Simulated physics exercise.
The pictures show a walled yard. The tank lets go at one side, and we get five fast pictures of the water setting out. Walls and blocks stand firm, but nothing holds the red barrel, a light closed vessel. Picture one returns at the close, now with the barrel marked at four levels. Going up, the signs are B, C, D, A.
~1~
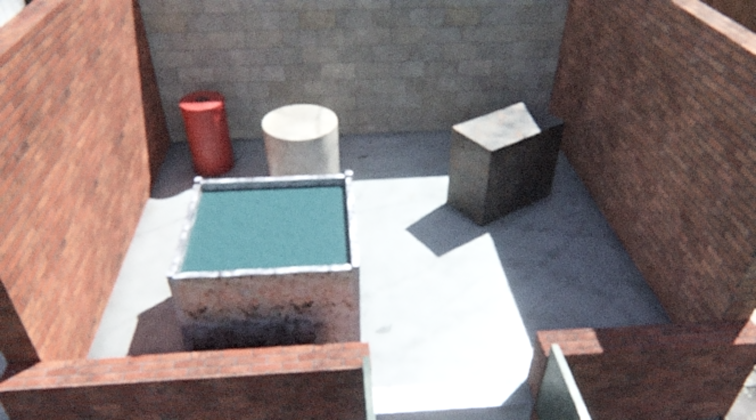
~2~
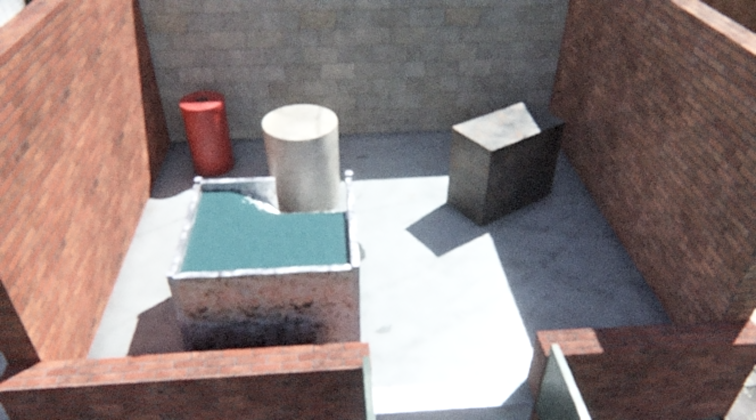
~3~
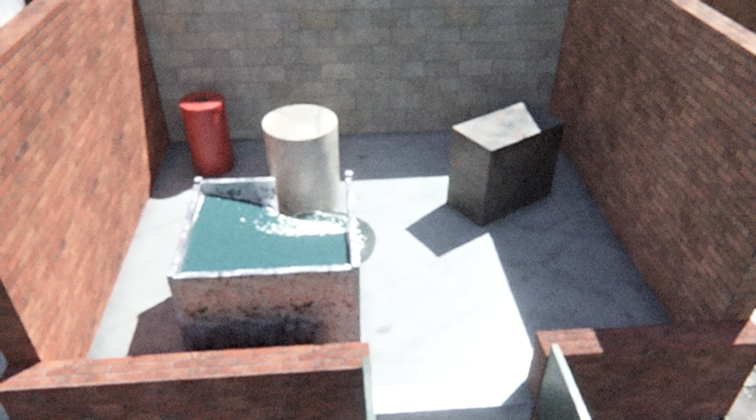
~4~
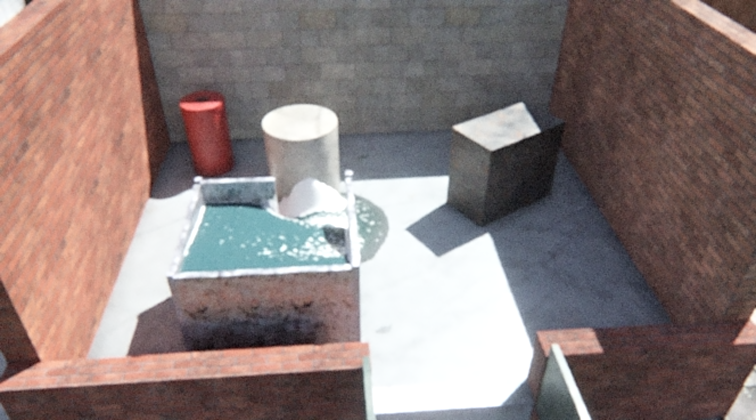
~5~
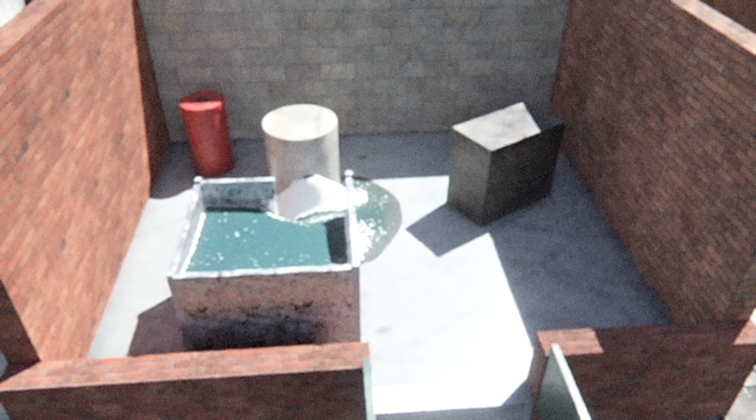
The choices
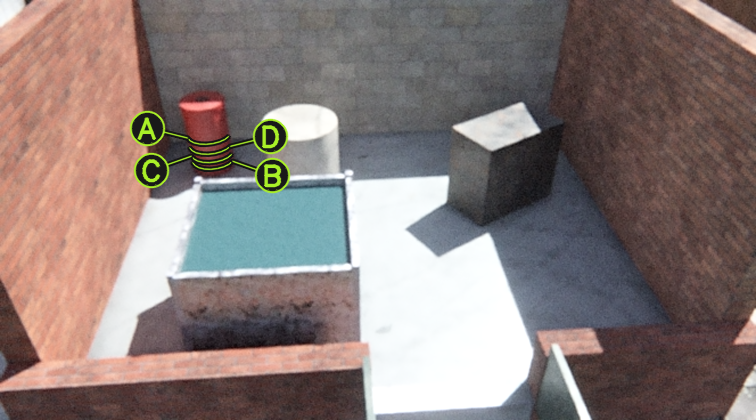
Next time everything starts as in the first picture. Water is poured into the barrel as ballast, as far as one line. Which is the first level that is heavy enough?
That is line B.
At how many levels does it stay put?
All of them.
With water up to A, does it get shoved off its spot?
No.
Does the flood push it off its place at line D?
No.
On the marked copy, A at (206, 144); B at (210, 169); C at (209, 162); D at (208, 154); from the bottom up B, C, D, A.
For line A, it does not move.
For line B, it does not move.
For line C, it does not move.
For line D, it does not move.
